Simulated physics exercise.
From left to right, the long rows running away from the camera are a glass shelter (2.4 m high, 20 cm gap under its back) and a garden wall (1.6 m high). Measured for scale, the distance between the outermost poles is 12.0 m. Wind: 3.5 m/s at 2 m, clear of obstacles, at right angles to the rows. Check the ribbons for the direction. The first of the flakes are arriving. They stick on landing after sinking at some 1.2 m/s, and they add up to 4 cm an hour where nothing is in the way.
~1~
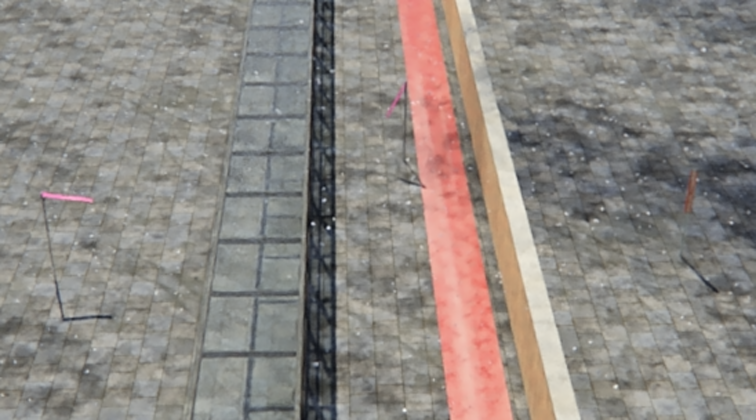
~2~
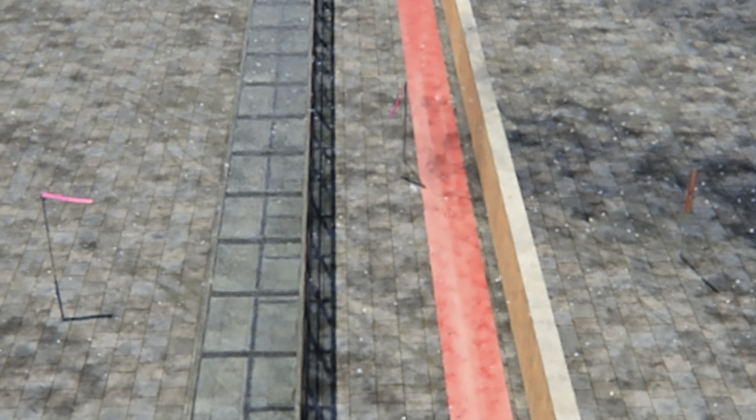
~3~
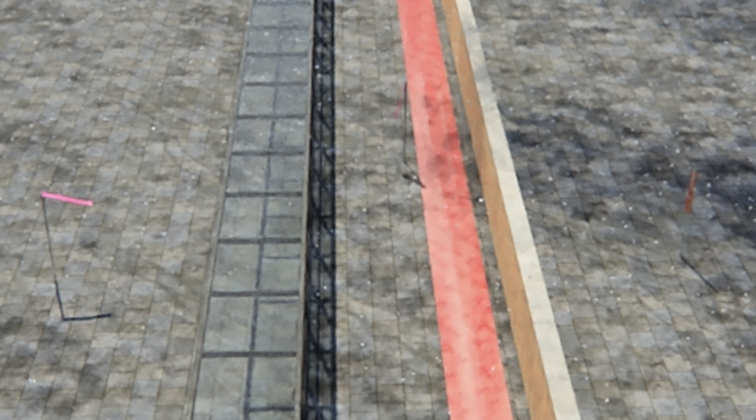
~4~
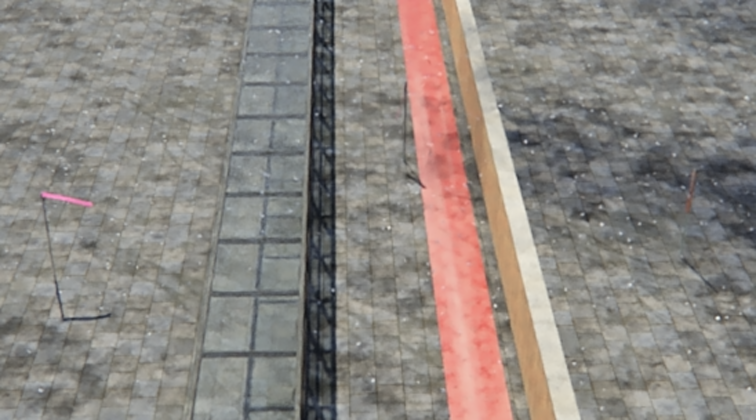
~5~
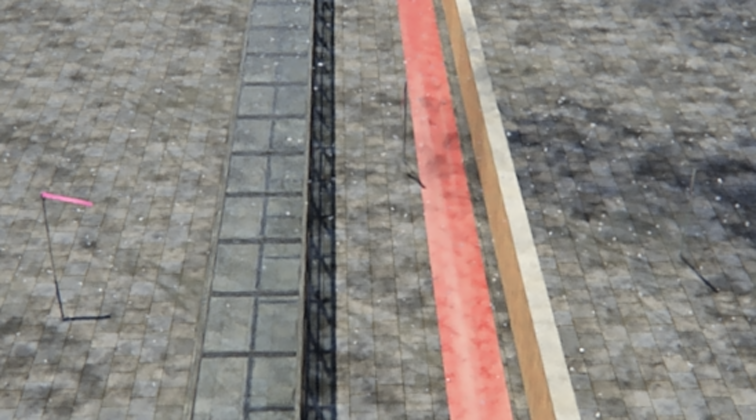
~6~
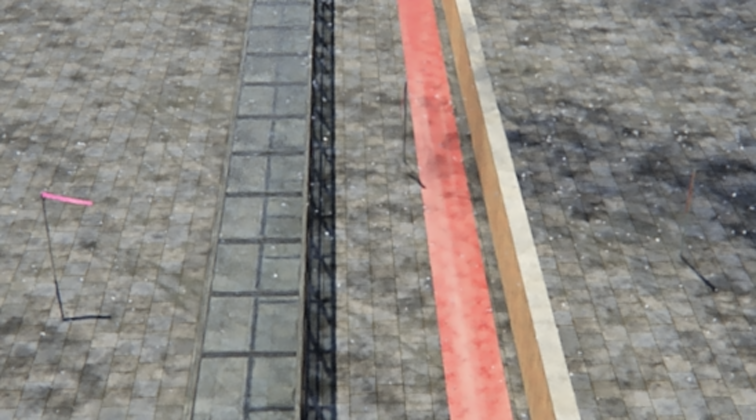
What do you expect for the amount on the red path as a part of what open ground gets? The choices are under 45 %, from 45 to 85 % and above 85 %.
Of the open amount, it gets from 45 to 85 %.
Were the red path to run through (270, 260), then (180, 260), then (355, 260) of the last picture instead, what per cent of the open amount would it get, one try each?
Going place by place, it's about 60, 110 and 70 %.
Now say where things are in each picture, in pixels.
The first frame shows the left ribbon ends at (92, 201), leaning 80 degrees to the right.
The second frame shows the right ribbon ends at (687, 213), hanging almost straight and the red one passes (456, 256).
The third frame shows the inner ribbon ends at (393, 119), leaning 15 degrees to the left, above the rows the flakes slant 80 degrees from upright, towards the right and the top of the garden wall crosses (500, 147).
The fourth frame shows the left ribbon ends at (92, 205), leaning 75 degrees to the right and the red one passes (445, 192).
The fifth frame shows above the rows the flakes slant 80 degrees from upright, towards the right.
The sixth frame shows the top of the garden wall crosses (500, 147).
In 10 minutes the red path collects 5 mm against 7 mm in the open.
In 30 minutes the red path collects 14 mm against 20 mm in the open.
In 60 minutes the red path collects 27 mm against 40 mm in the open, so the red path has 68 % of the open amount; the left half of it has 66 %, the right half 70 %.
